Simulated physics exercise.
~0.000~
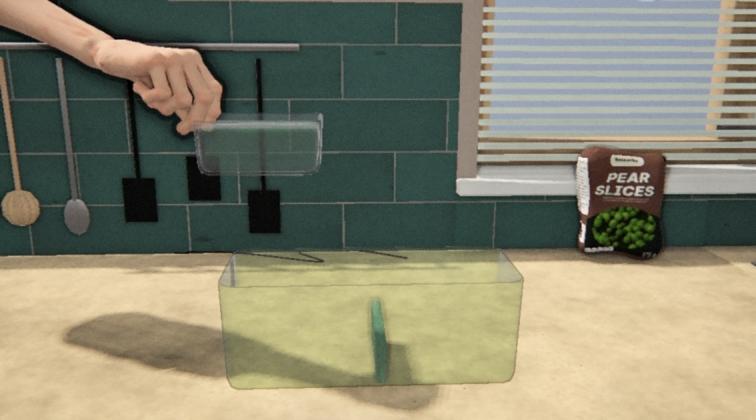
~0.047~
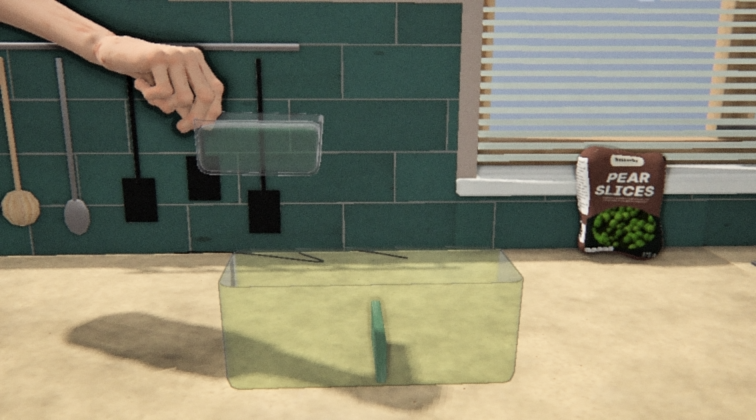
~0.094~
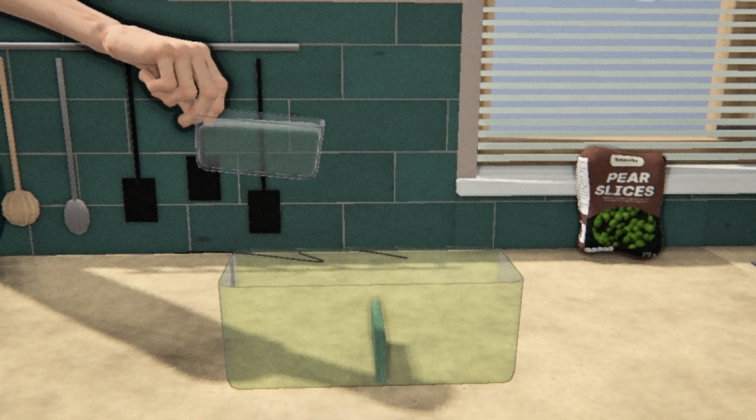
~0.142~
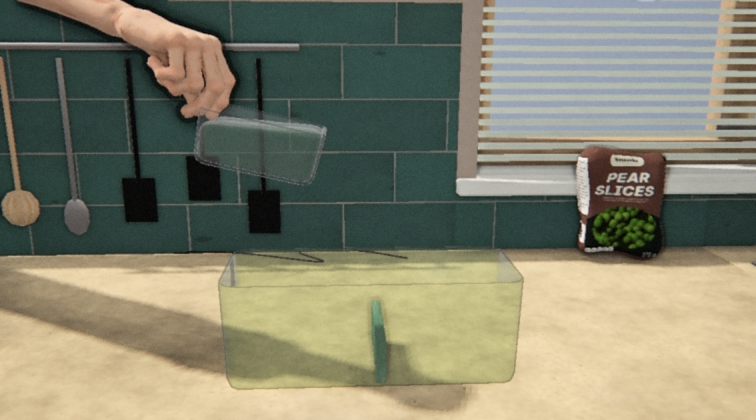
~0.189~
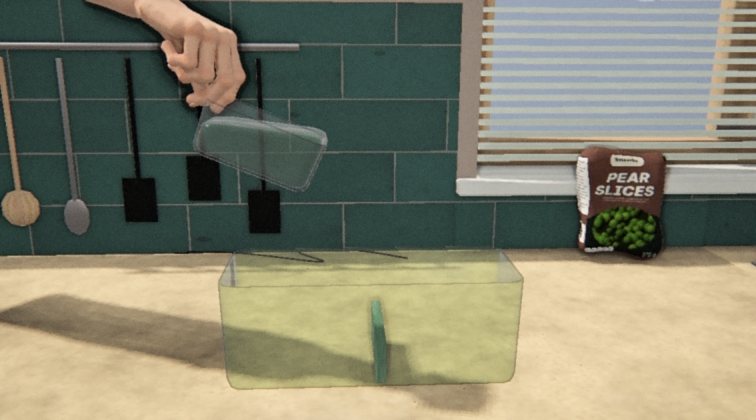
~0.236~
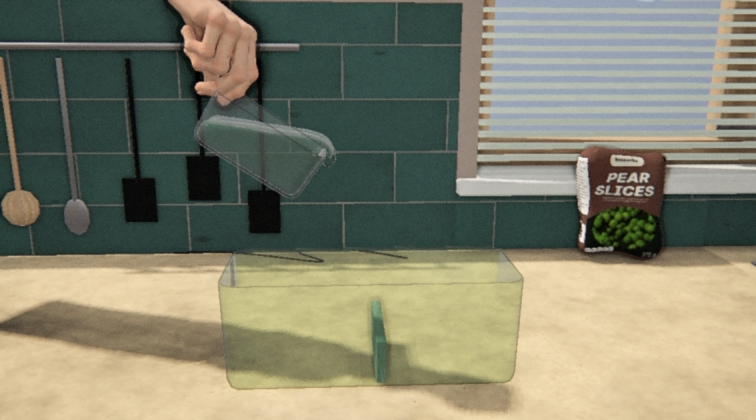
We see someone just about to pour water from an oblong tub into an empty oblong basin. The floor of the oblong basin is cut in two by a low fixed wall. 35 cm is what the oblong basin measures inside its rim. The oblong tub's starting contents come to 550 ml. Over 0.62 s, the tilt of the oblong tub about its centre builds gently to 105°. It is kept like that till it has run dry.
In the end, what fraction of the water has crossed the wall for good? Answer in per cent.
In the end about 47 per cent has crossed for good.
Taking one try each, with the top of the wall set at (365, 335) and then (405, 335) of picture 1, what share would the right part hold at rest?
One try each: Around 65 percent and then around 20 percent.
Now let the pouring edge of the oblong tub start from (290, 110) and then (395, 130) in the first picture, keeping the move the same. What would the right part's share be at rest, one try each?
5 per cent first, 90 per cent second.
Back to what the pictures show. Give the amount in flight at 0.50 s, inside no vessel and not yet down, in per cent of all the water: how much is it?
Near 46 per cent at that time.
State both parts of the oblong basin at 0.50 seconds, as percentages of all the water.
About 14 left, 28 right.
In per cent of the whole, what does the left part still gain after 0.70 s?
Around 5 in a hundred.
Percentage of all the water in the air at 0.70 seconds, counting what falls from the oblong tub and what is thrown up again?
I'd say some 3 per cent is in the air.
After 0.50 s the tilt is 96° and 11 per cent is still to pour, 14 is left of the wall and 28 right of it.
After 0.70 s the tilt is 105° and 2 per cent is still to pour, 45 is left of the wall and 48 right of it.
After 0.90 s the tilt is 105° and 0 per cent is still to pour, 49 is left of the wall and 47 right of it.
After 1.12 s the tilt is 105° and 0 per cent is still to pour, 50 is left of the wall and 47 right of it.
In the end 50 per cent lies left of the wall, 47 right of it and 3 outside.
